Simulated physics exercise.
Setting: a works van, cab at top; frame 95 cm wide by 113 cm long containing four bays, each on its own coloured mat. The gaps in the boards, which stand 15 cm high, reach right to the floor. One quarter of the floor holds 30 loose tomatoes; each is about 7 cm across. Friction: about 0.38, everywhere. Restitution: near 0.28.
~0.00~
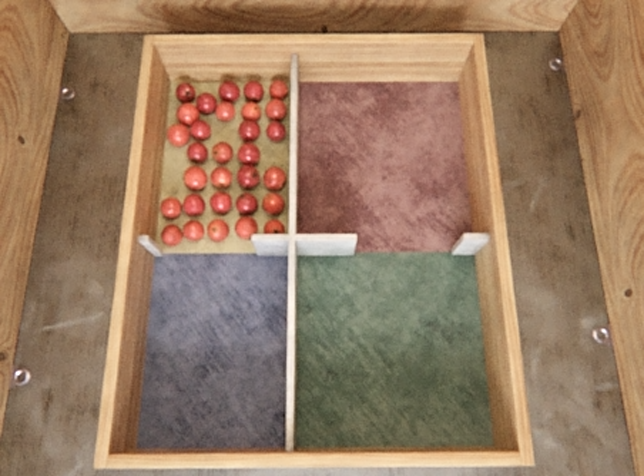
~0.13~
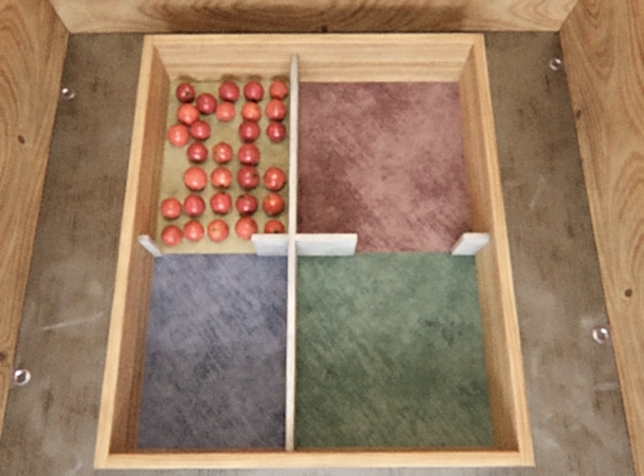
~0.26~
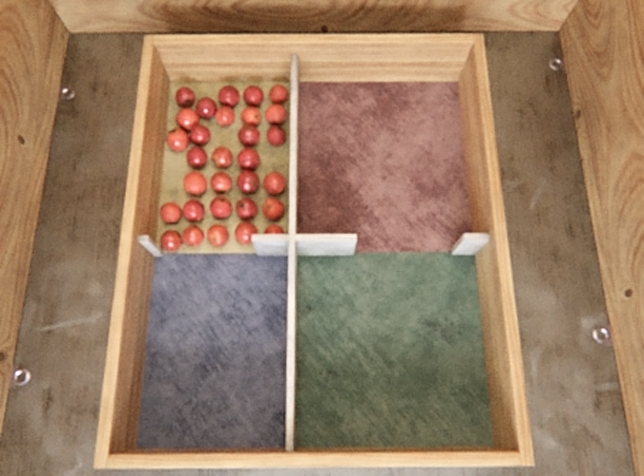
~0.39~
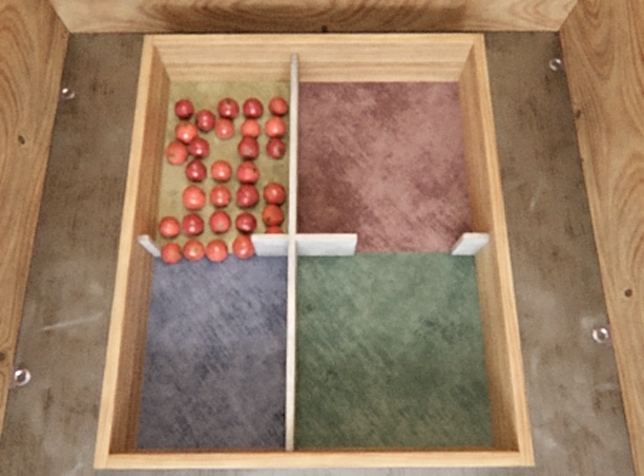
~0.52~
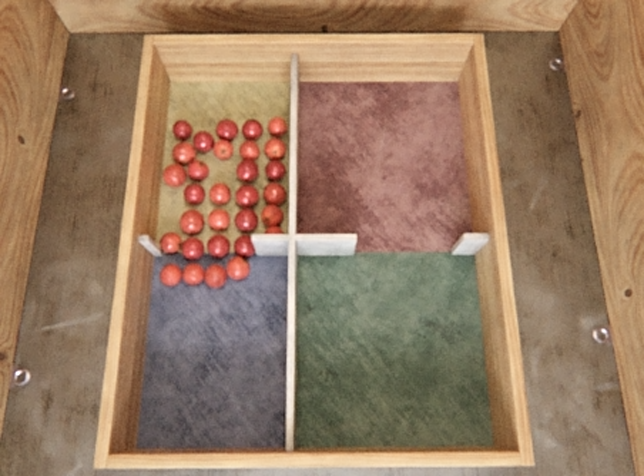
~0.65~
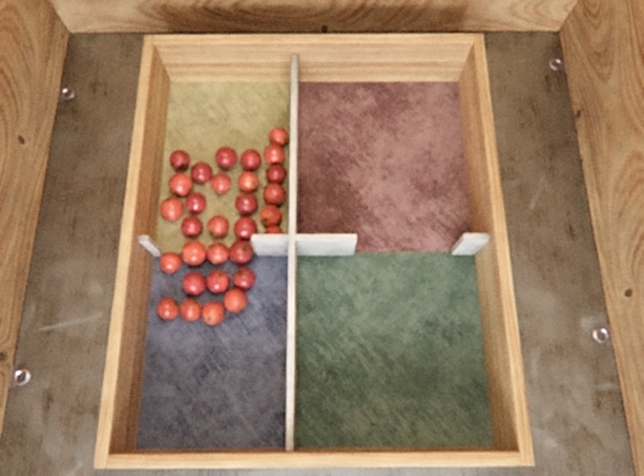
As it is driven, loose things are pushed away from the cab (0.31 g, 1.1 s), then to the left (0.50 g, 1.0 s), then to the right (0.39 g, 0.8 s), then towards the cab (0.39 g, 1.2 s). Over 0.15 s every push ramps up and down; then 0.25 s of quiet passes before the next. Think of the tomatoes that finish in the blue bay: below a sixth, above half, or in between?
I'd say somewhere from a sixth to half of the tomatoes come to rest in the blue bay.
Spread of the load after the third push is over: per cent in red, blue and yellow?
The load sits as red 0 per cent, blue 80 per cent and yellow 20 per cent.
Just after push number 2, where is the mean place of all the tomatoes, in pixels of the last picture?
Mean location: Near (186, 331).
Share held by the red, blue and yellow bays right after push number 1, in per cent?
Red 0, blue 80, yellow 20 per cent.
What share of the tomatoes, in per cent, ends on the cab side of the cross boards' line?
Roughly 70 per cent.
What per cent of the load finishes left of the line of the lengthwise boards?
Near enough 100 per cent, I'd say.
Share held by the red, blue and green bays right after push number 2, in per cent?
Red 0, blue 80, green 0 per cent.
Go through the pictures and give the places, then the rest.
In the first picture, middle of the blue mat (218, 347); middle of the green mat (390, 346); middle of the red mat (382, 161); middle of the yellow mat (228, 162); 30 in the yellow bay; the tomato farthest behind, in the direction of the first push, is at (279, 90).
In the second picture, 30 in the yellow bay; the tomato farthest behind, in the direction of the first push, is at (279, 90).
In the third picture, 30 in the yellow bay; the tomato farthest behind, in the direction of the first push, is at (279, 94).
In the fourth picture, 2 in the blue bay and 28 in the yellow bay; the tomato farthest behind, in the direction of the first push, is at (278, 106).
In the fifth picture, 4 in the blue bay and 26 in the yellow bay; the tomato farthest behind, in the direction of the first push, is at (278, 127).
In the sixth picture, 11 in the blue bay and 19 in the yellow bay; the tomato farthest behind, in the direction of the first push, is at (279, 137).
After push 1 (1.34 s), 24 in the blue bay and 6 in the yellow bay.
After push 2 (2.59 s), 24 in the blue bay and 6 in the yellow bay.
After push 3 (3.64 s), 23 in the blue bay and 7 in the yellow bay.
After push 4 (5.09 s), 10 in the blue bay and 20 in the yellow bay.
Outcome (at 5.68 s), 10 in the blue bay and 20 in the yellow bay. Asked share, 10 of 30, 33 per cent.
